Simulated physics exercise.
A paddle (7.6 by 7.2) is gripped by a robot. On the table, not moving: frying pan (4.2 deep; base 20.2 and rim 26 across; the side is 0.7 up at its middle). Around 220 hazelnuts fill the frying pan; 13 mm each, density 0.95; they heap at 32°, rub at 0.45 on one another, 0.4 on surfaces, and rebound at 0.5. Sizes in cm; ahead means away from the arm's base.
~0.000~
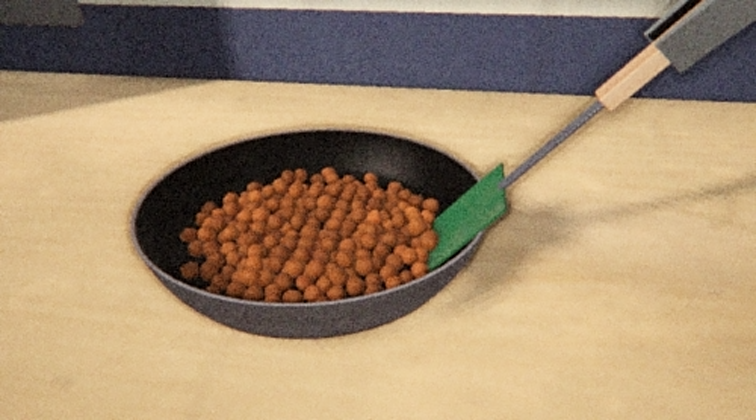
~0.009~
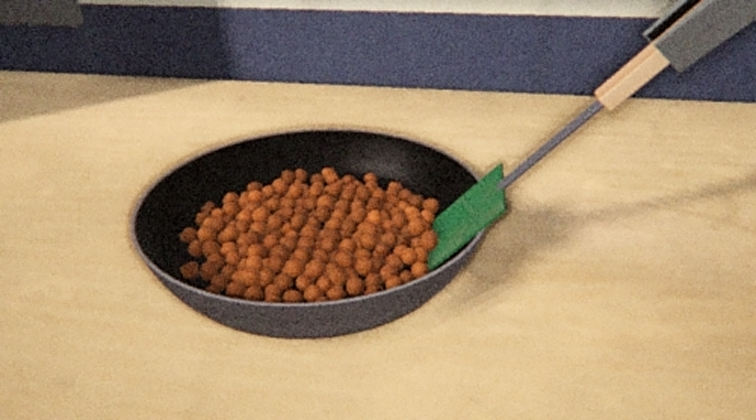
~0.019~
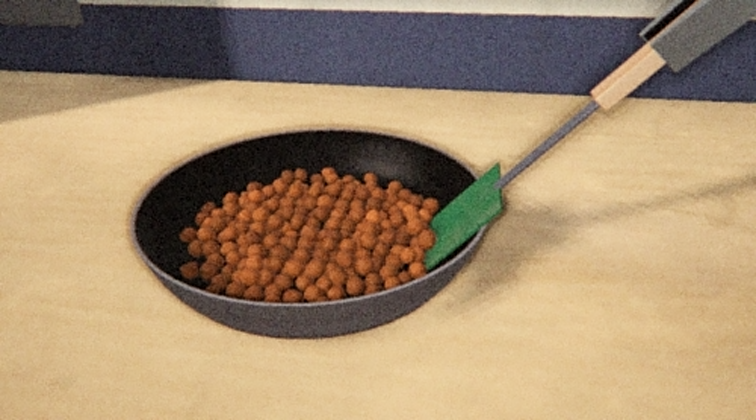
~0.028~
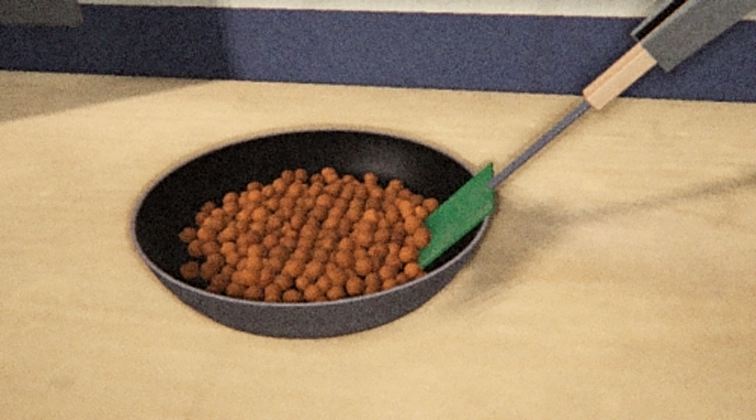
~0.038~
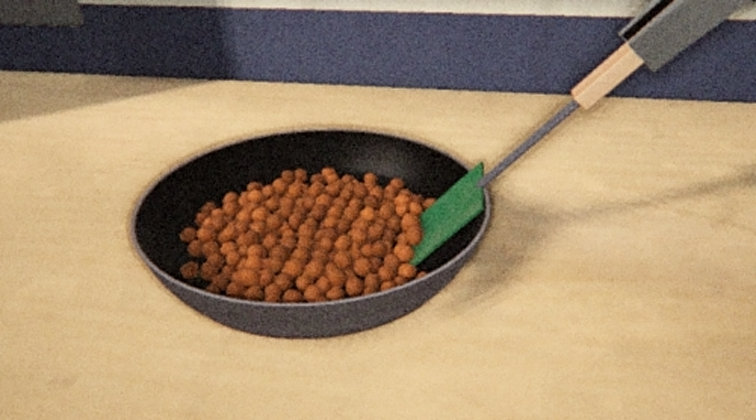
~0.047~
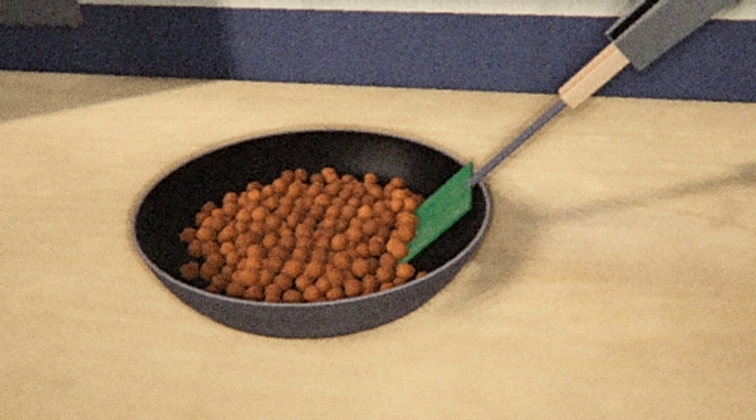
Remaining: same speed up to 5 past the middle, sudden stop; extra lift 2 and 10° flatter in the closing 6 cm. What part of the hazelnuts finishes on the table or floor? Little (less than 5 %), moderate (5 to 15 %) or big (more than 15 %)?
A little share, less than 5 %, ends on the table or floor.
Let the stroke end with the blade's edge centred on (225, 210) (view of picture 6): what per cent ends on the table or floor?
About 0 per cent.
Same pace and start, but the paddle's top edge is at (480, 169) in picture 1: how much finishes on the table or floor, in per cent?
About 0 per cent.
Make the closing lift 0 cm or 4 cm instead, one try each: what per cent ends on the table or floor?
Some 0 and 0 per cent.
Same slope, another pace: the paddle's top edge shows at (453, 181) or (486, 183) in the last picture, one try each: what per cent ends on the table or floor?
About 10 and 0 per cent.
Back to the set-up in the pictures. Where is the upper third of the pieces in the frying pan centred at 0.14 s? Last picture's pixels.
At about (300, 212).
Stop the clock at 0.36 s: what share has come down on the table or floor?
Roughly 0 per cent.
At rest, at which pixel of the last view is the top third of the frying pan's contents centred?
At about (214, 213).
By 0.09 s, sloping 49°, highest piece 4 above the table; 224 in the frying pan.
By 0.14 s, sloping 45°, highest piece 5 above the table; 224 in the frying pan.
By 0.36 s, sloping 39°, highest piece 4 above the table; 223 in the frying pan, 1 on the table or floor.
By 1.41 s, sloping 39°, highest piece 4 above the table; 223 in the frying pan, 1 on the table or floor.
Final count, 223 in the frying pan, 1 on the table or floor. That is 0 % on the table or floor.
